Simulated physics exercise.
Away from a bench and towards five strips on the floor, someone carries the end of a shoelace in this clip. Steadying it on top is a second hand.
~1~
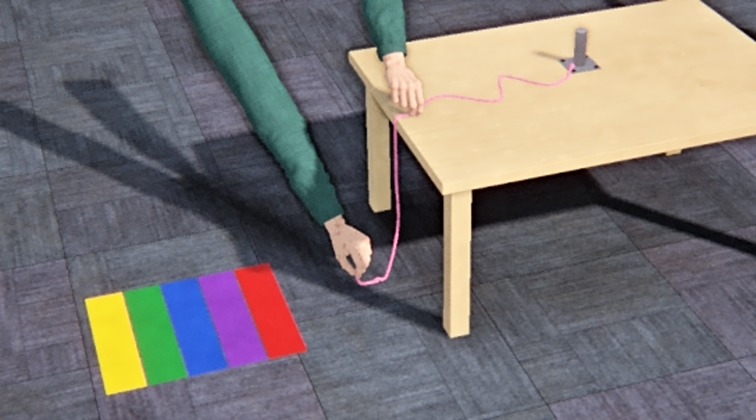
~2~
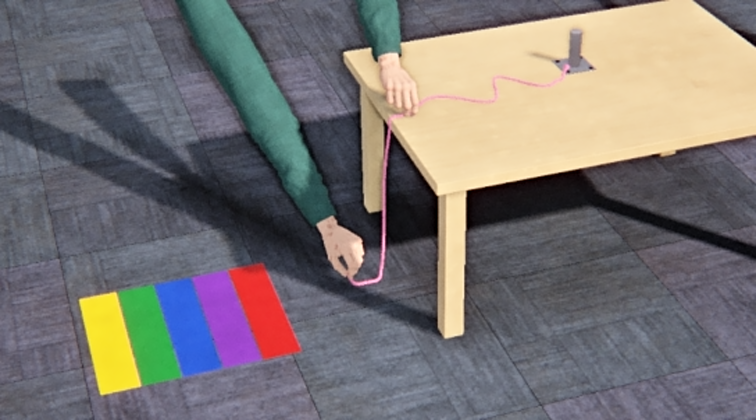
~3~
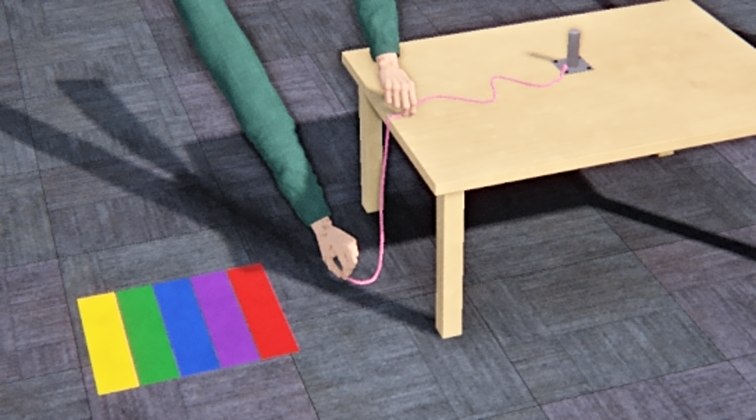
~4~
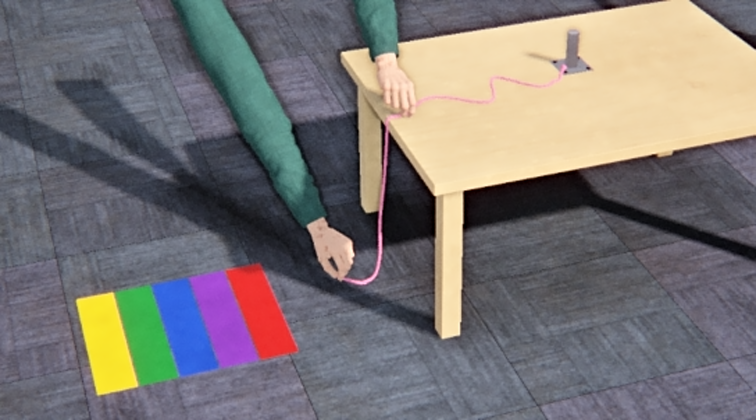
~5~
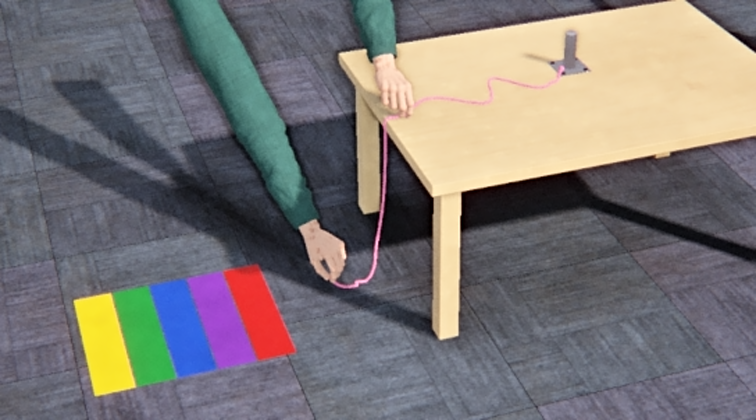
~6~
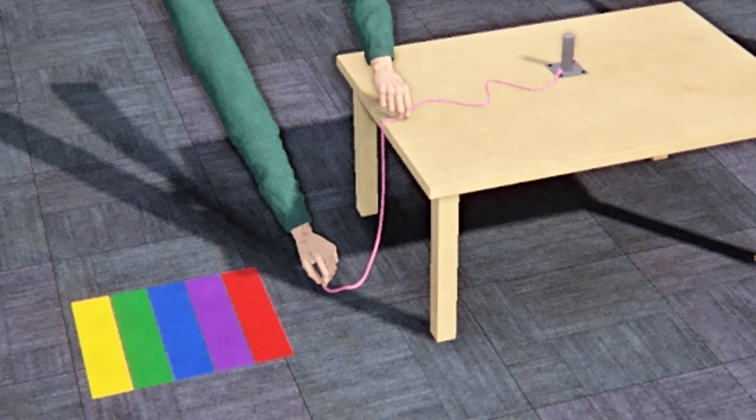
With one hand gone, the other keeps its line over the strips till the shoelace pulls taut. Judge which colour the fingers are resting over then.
The green strip.
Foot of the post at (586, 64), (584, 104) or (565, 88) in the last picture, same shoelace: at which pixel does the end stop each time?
First (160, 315), then (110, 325), and last (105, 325).
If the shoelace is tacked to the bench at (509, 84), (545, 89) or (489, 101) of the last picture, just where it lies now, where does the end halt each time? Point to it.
(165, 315); (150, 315); (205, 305).
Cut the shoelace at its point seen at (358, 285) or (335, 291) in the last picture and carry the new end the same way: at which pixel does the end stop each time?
Near (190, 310) and (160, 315).
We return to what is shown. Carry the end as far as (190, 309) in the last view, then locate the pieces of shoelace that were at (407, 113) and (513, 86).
Point 1 - (365, 158); point 2 - (487, 85).
Soon after, end near (190, 309); over blue.
Then, end near (153, 316); over green.
At full stretch, end near (131, 321); over green. It halts on the green strip.
